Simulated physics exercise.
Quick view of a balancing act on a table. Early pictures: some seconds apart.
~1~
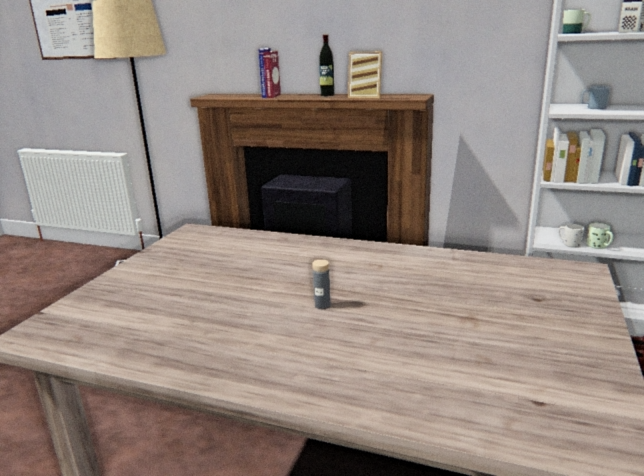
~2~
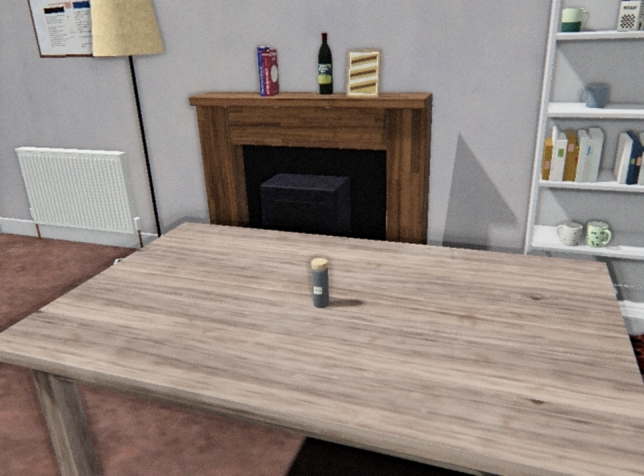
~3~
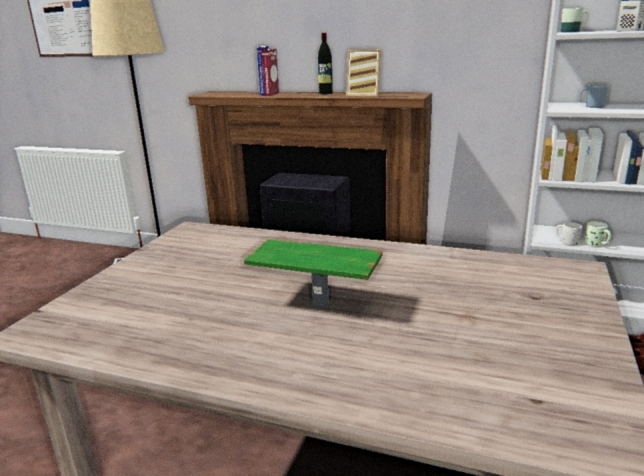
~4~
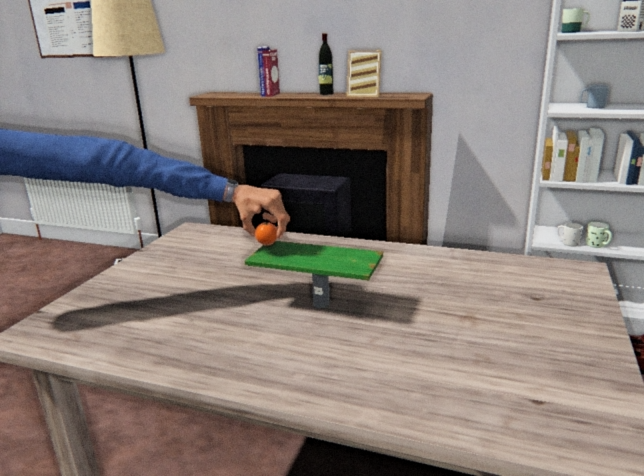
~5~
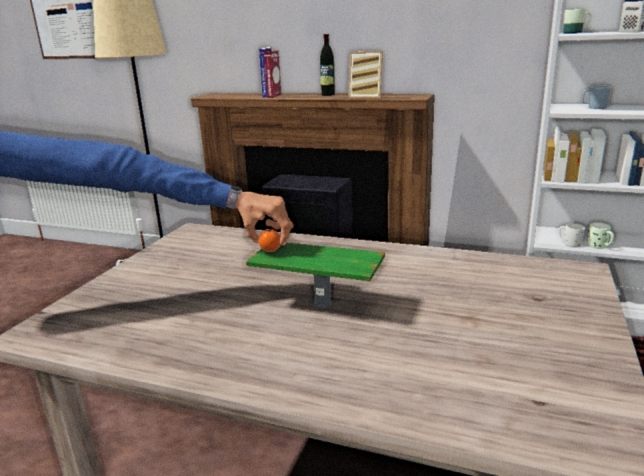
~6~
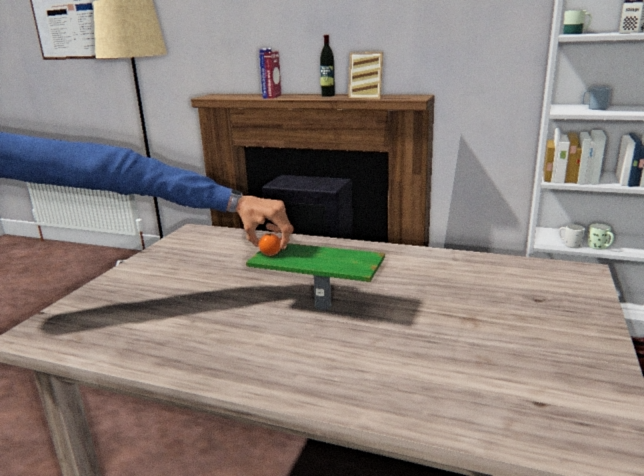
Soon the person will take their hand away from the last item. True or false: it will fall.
True.
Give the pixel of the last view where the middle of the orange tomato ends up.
Near (261, 290).
Then, 0.30 s on from there, orange tomato now fallen; green board turned 31° from how it was put.
Then, 0.40 s on from there, green board turned 55° from how it was put.
Then, 0.70 s on from there, green board turned 47° from how it was put.
In the end, fallen, orange tomato; toppled in the stack, green board; grey shaker unmoved. At the end, from the last picture's camera, orange tomato near (261, 290). The stack comes apart.
